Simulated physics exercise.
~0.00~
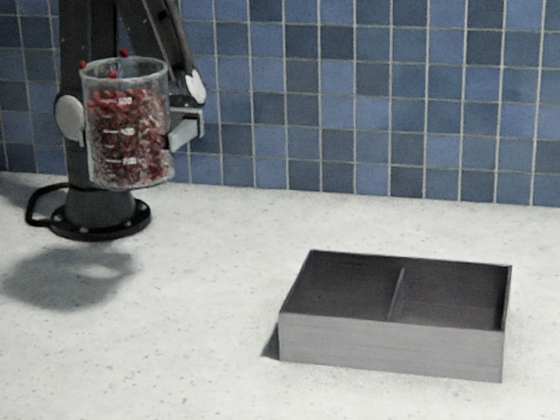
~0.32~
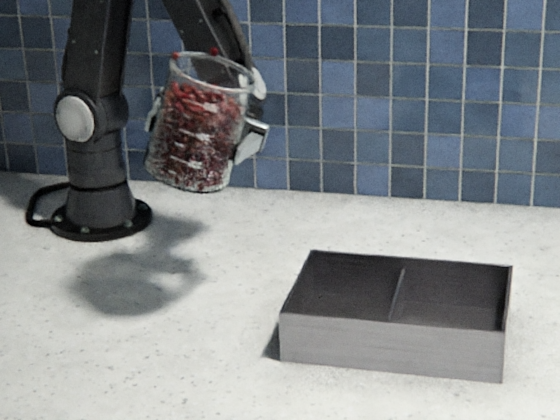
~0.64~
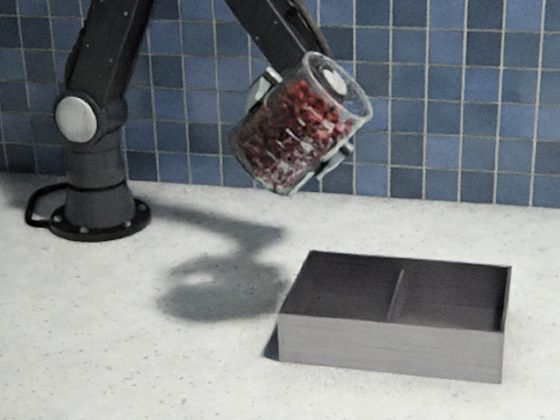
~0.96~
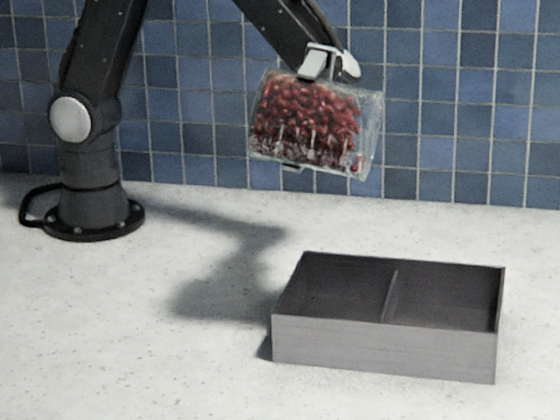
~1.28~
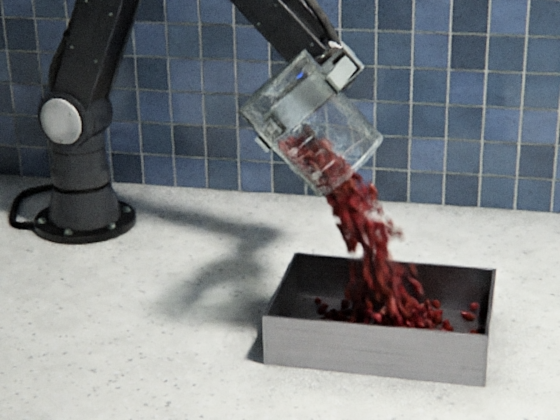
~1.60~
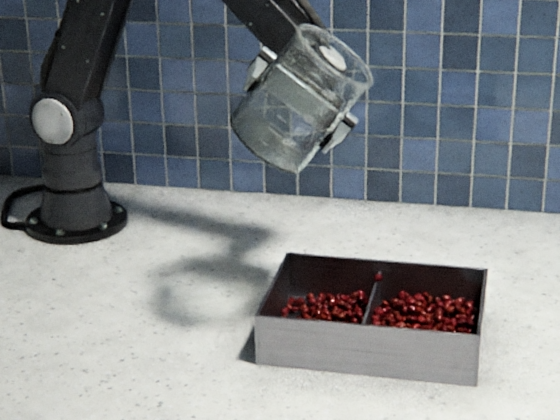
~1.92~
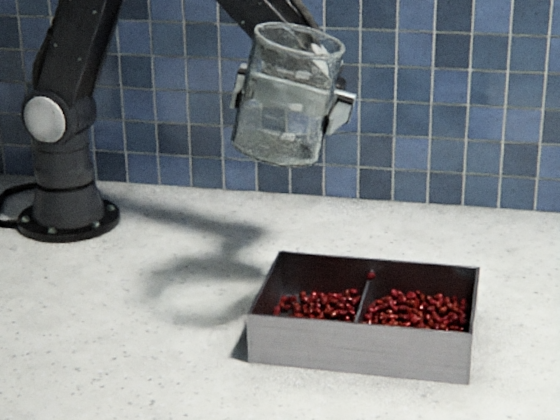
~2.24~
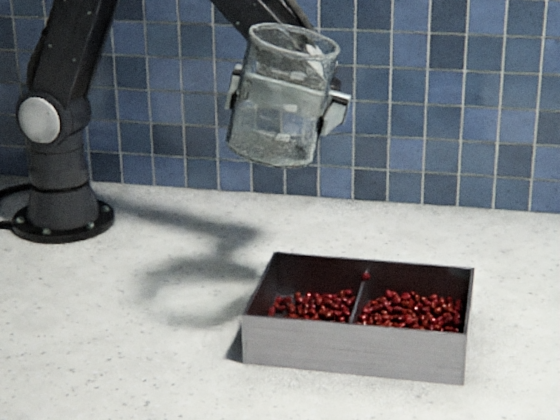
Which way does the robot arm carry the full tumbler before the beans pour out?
The arm carries the tumbler to the right, towards the grey box.
